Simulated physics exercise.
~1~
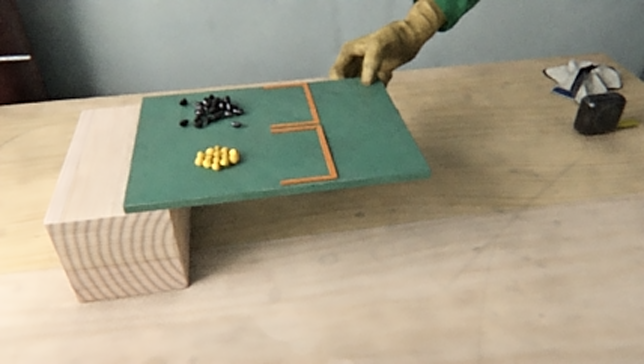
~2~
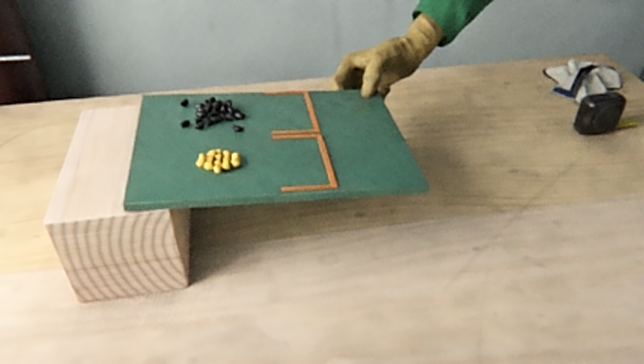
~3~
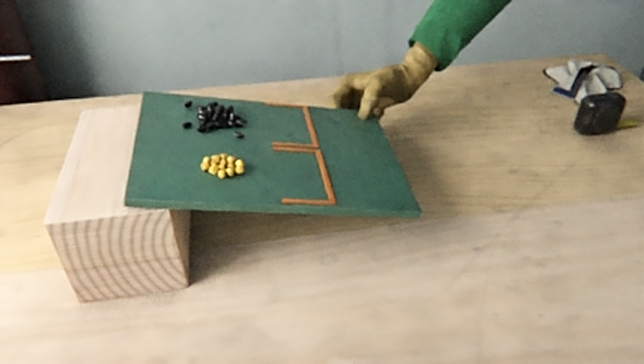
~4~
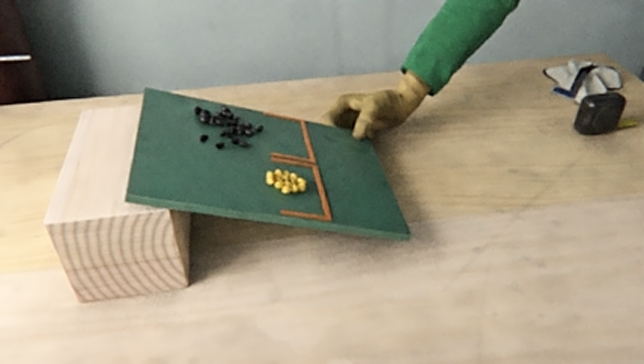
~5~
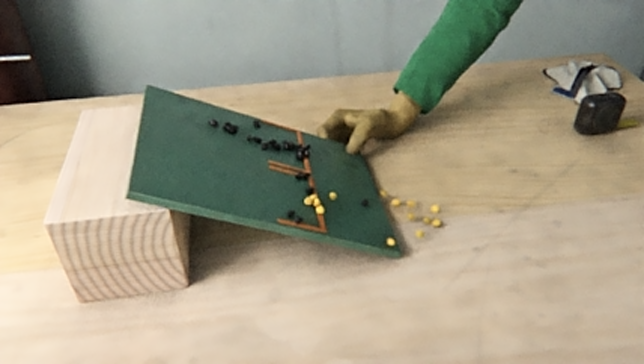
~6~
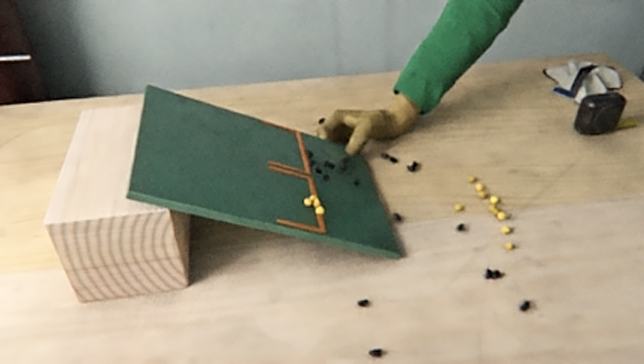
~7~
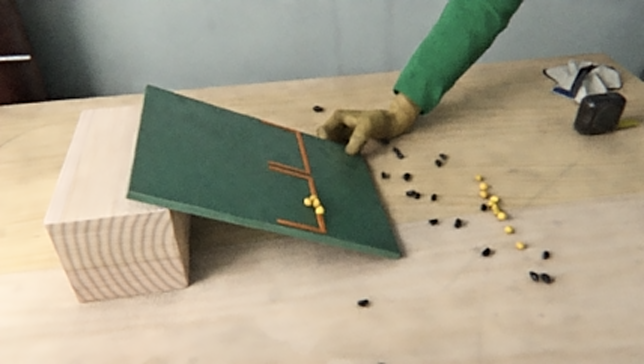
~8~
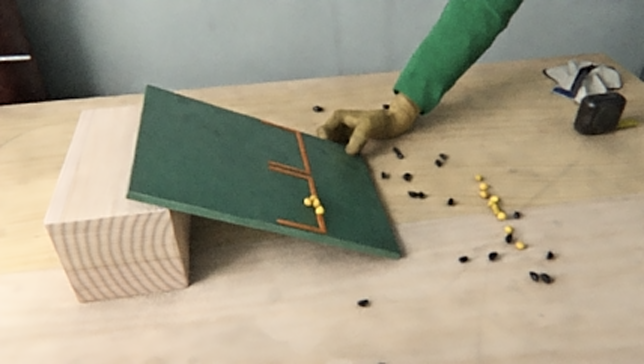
On a wooden counter, a gloved hand lowering a green board's end, yellow then black pieces spilling past orange bars, few yellows staying.
